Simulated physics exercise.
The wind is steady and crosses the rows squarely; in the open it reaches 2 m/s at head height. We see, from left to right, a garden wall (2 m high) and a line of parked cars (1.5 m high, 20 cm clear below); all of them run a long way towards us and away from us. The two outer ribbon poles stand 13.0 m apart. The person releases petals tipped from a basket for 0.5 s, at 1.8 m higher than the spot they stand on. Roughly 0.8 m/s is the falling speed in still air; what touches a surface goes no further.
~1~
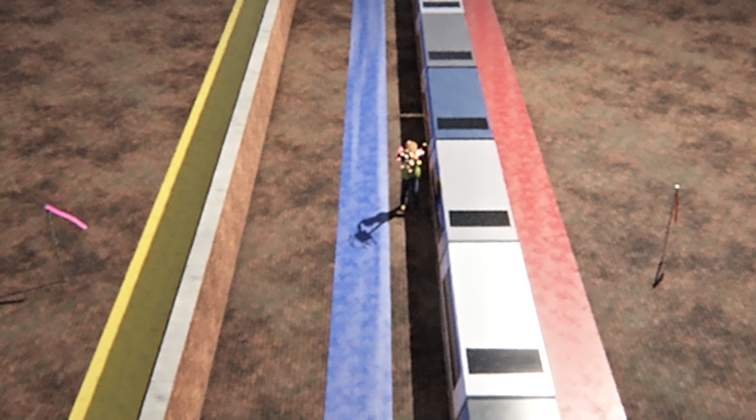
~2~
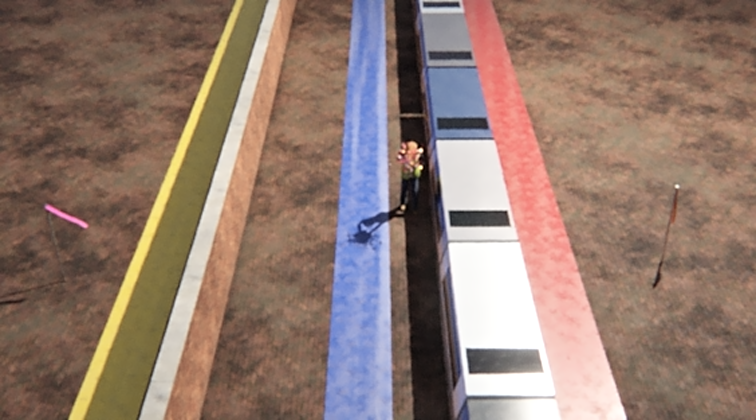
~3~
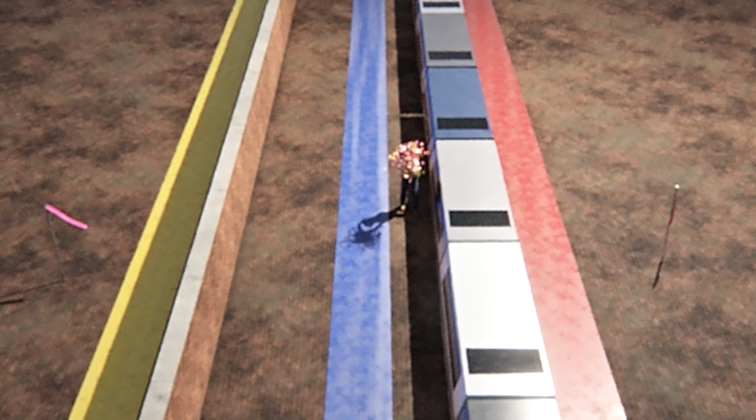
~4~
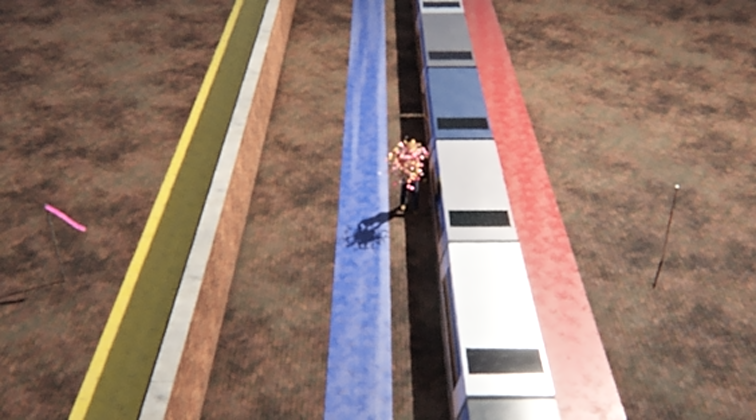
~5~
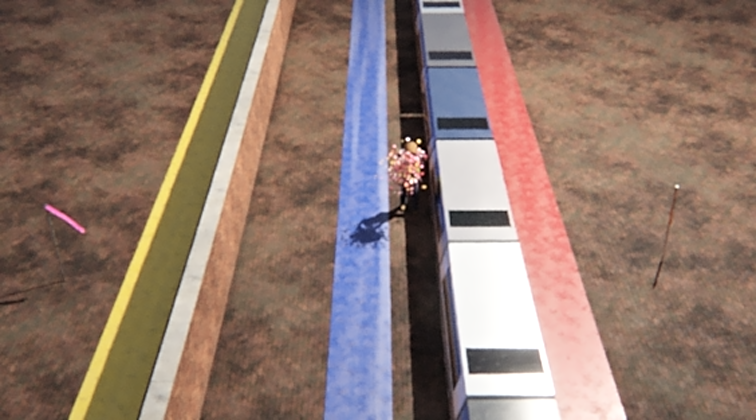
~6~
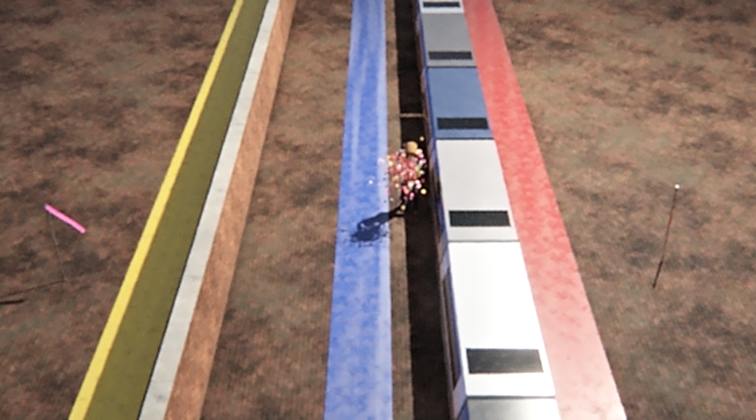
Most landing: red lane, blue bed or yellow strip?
It is blue that catches most.
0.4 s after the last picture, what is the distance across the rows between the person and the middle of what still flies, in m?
My estimate would be some 0.5 metres.
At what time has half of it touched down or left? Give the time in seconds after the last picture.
Around 1.6 seconds.
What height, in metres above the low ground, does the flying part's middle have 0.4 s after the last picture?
The middle sits roughly 1.0 m above the low ground.
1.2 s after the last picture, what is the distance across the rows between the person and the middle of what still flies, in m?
I'd put it near 0.5 metres.
Then, 0.4 s after the last picture, 0 % is no longer flying here, and 0 % lies on the blue bed, 0 % on the yellow strip and 0 % on the red lane; the middle of what still flies is 1.0 m above the low ground, near (399, 187).
Then, 1.2 s after the last picture, 25 % is no longer flying here, and 7 % lies on the blue bed, 0 % on the yellow strip and 0 % on the red lane; the middle of what still flies is 0.4 m above the low ground, near (393, 208).
Then, 2.7 s after the last picture, 93 % is no longer flying here, and 39 % lies on the blue bed, 0 % on the yellow strip and 0 % on the red lane.
Then, 7.2 s after the last picture, 100 % is no longer flying here, and 44 % lies on the blue bed, 0 % on the yellow strip and 0 % on the red lane.
Then, 44.2 s after the last picture, 100 % is no longer flying here, and 44 % lies on the blue bed, 0 % on the yellow strip and 0 % on the red lane.
